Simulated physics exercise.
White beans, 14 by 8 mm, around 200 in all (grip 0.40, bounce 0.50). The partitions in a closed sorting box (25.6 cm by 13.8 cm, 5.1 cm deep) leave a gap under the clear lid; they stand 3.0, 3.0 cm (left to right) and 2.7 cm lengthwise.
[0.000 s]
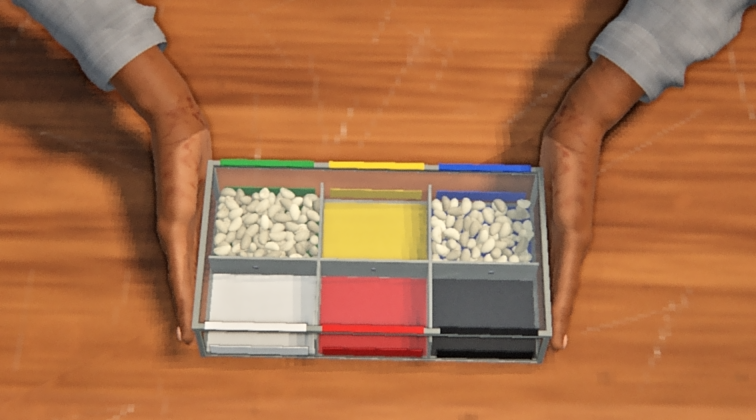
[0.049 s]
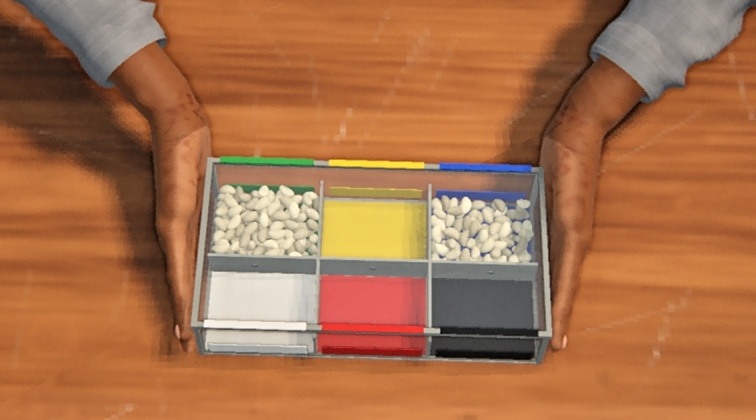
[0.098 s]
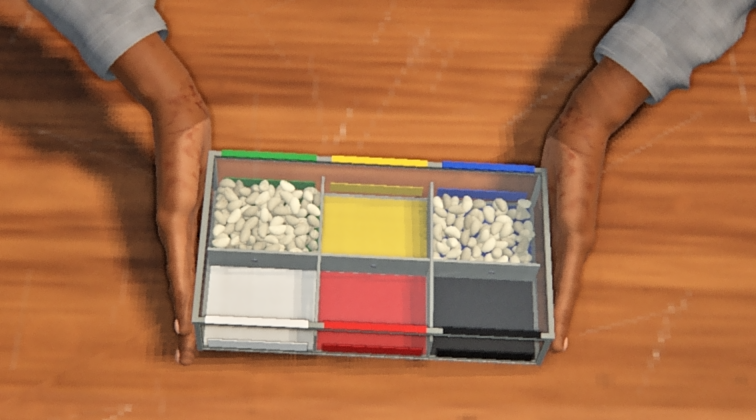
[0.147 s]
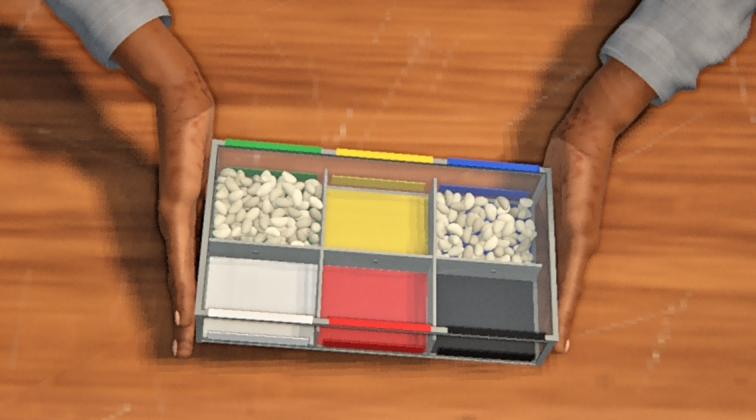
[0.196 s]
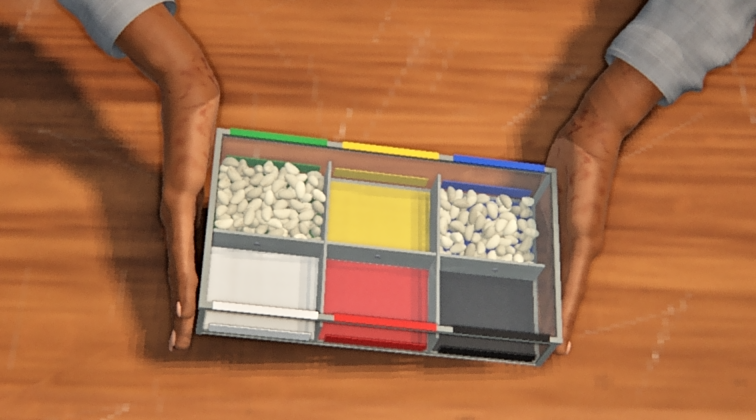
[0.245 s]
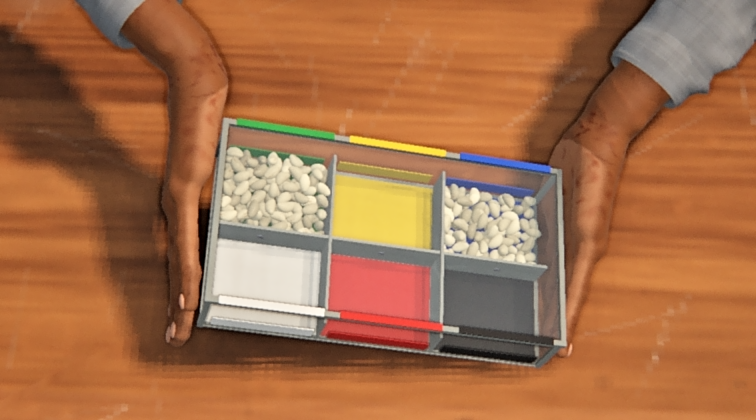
To begin with, two hands hold a clear-lidded sorting box level on a wooden table, with white beans in its green and blue compartments and the other four empty. The hands then tilt the box moderately, its left side rising and right front corner lowest, while the beans stay in their compartments.
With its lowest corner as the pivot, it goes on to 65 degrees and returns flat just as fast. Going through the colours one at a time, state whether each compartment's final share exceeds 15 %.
Red compartment: Holds a share within the limit; blue compartment: Holds a share past the limit; green compartment: Holds a share past the limit; yellow compartment: Holds a share within the limit; white compartment: Holds a share within the limit; black compartment: Holds a share within the limit.
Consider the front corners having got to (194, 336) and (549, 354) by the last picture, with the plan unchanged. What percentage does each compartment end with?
Result - red: 5 %; blue: 35 %; green: 40 %; yellow: 0 %; white: 10 %; black: 5 %.
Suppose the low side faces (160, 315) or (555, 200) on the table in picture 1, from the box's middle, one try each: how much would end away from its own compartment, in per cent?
The share comes to about 15 in a hundred, then about 15 in a hundred.
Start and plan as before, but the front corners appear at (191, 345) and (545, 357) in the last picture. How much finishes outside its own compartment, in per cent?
My guess is close to 20 per cent.
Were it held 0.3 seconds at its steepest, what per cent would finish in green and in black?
Then, in per cent: Green 45, black 10.
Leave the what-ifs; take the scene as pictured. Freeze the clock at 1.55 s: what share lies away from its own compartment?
Share: Approx. 20 %.
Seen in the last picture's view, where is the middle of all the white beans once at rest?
In the last view, approximately (420, 248).
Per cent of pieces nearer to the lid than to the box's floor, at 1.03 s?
20 per cent, give or take.
After 1.03 s, tilt 65 degrees; blue 40 %, green 50 %, yellow 5 %.
After 1.55 s, tilt 28 degrees; red 5 %, blue 40 %, green 40 %, yellow 5 %, black 5 %.
After 2.14 s, tilt 0 degrees; red 5 %, blue 40 %, green 40 %, yellow 5 %, black 5 %.
At rest (2.4 s), red 5 %, blue 40 %, green 40 %, yellow 5 %, white 0 %, black 5 %.
